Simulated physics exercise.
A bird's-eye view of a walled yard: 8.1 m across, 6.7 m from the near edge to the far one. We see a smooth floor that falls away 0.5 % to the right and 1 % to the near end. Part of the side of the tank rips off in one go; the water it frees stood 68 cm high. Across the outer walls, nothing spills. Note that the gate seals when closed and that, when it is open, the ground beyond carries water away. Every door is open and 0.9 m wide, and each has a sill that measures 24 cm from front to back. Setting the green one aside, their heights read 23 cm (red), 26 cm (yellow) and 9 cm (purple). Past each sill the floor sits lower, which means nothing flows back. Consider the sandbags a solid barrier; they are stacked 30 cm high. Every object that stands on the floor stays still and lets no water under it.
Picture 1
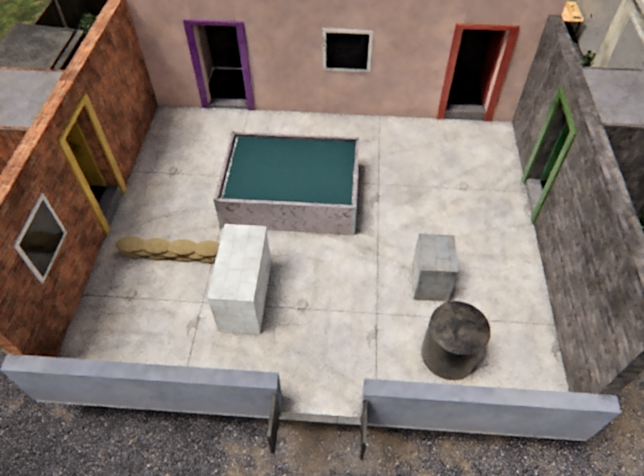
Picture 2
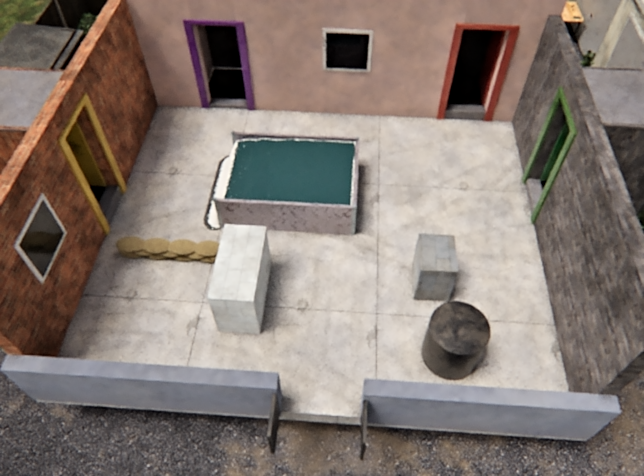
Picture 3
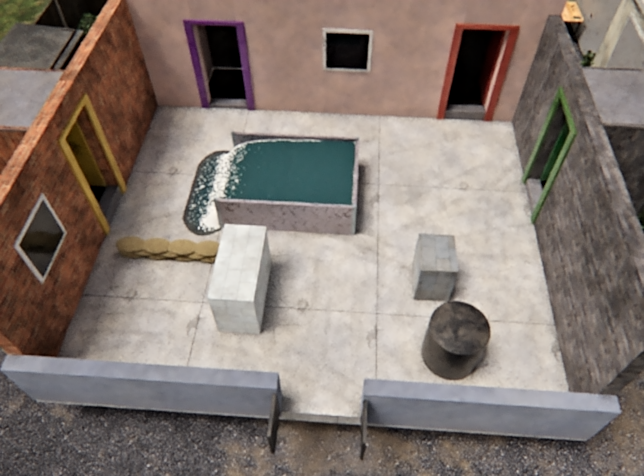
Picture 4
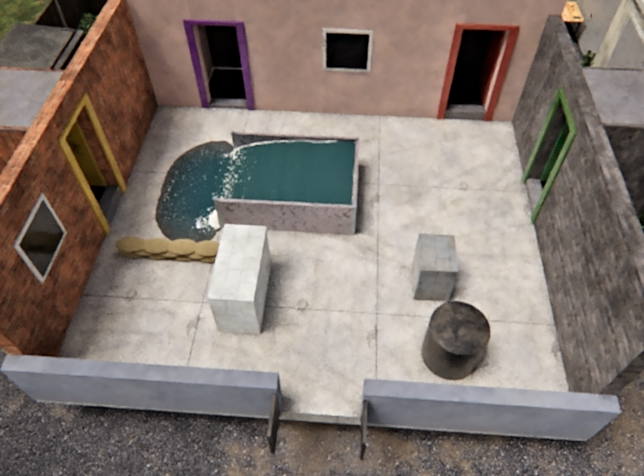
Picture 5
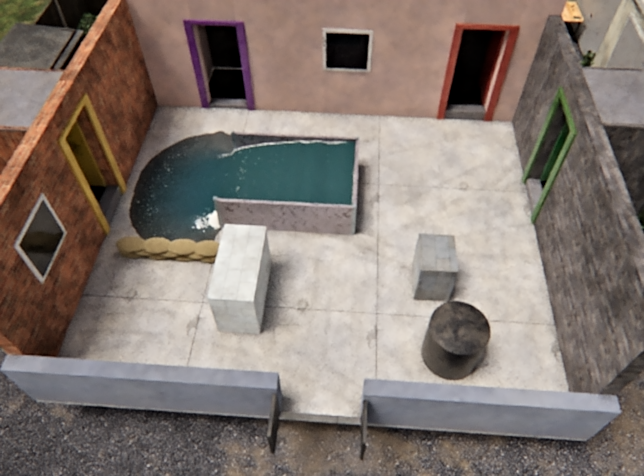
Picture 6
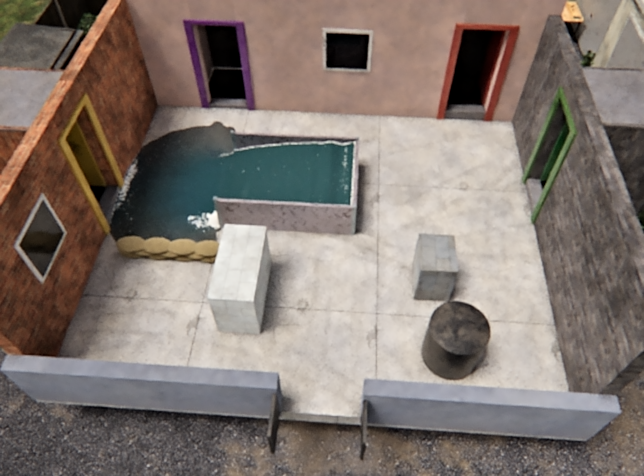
Dark green water bursts from the left end of a low, rectangular tank in a walled yard seen from a fixed, high viewpoint. Yellow and purple doorways stand left and back, red and green ones right, with tan sandbags, a pale block, a smaller grey block and a dark cylinder on the pale floor. Foaming at first, the water fans out leftward, rounding into a broad pool that spreads along the sandbags and towards the yellow doorway.
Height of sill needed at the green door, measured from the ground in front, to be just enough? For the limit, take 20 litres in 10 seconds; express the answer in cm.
Approximately 6.5 cm.
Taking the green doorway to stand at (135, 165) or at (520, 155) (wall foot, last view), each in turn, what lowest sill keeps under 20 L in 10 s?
In turn: About 33 cm, about 11.0 cm.
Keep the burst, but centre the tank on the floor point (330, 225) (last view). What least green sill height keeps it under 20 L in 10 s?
About 8.5 cm.
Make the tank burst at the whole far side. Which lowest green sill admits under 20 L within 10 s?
Then roughly 10.5 cm.
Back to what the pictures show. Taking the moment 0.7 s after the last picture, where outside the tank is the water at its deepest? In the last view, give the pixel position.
Look close to (121, 199).
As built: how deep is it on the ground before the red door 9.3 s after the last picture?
Lab note: Depth approx. 8.0 cm.
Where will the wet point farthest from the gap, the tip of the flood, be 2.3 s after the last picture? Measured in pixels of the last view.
(49, 379).
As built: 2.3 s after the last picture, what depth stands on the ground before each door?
In cm: Red 0, yellow 31, green 0, purple 14.
Then, 0.7 s after the last picture water covers 15 % of the floor, deepest (41 cm) near (121, 199); it has not reached the green door.
Then, 2.3 s after the last picture water covers 35 % of the floor, deepest (36 cm) near (157, 111); it has not reached the green door.
Then, 9.3 s after the last picture water covers 95 % of the floor, deepest (16 cm) near (502, 411); 8 cm at the green door, 0 litres in over its 18 cm sill.
At the green door as built, the water peaked near 10 cm, 5.7 s after the last picture.
Run again over the same 10 s with other heights there, 28 litres in over 5.5 cm, 10 litres over 7.5 cm. The limit of 20 litres is kept from about 6.5 cm up.
